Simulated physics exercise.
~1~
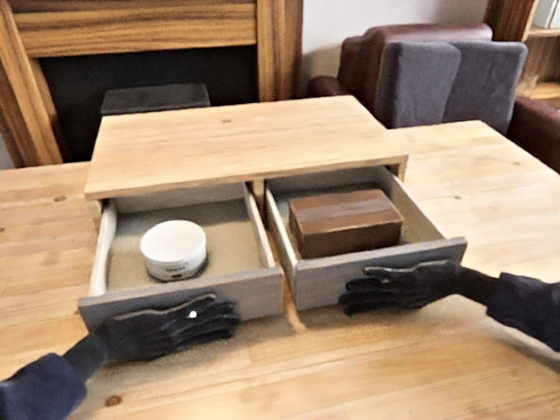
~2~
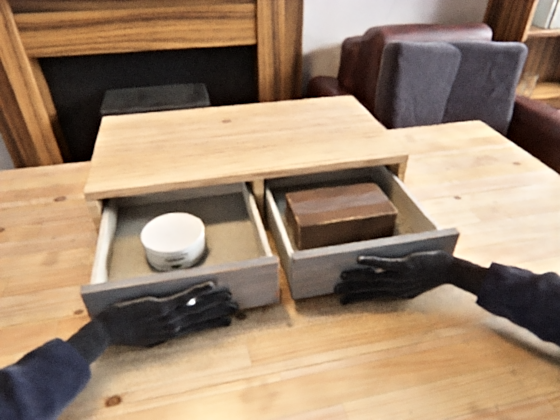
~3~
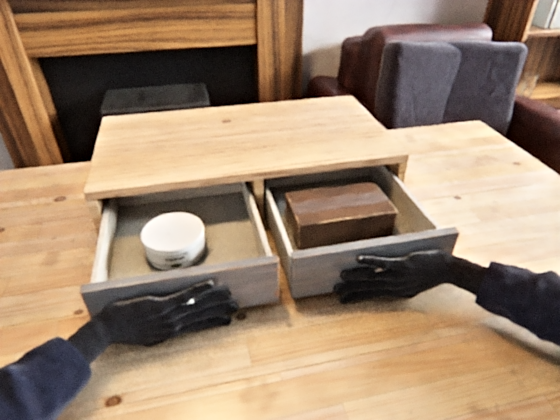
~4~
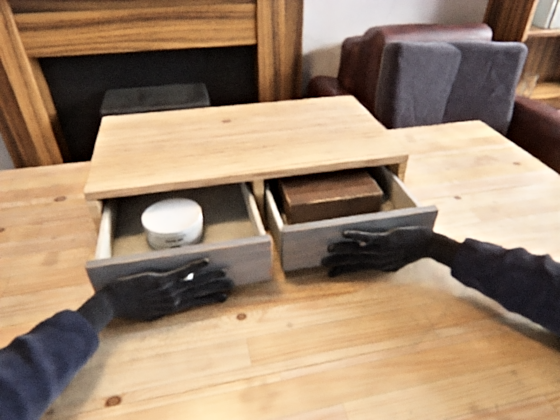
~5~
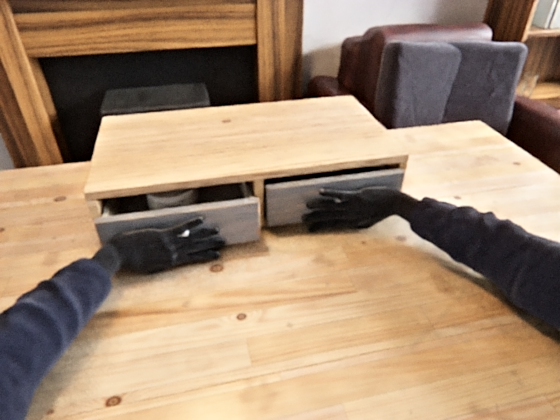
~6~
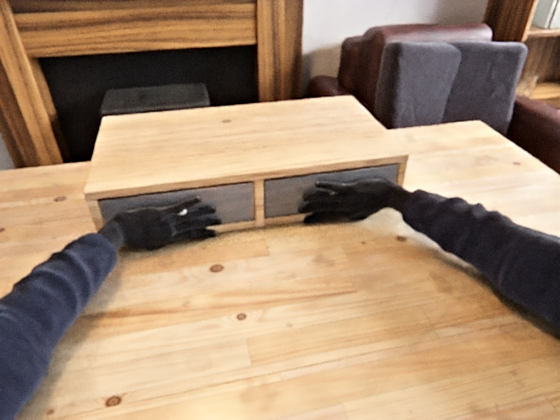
On a wooden table, two gloved hands push a chest's two filled drawers fully shut.
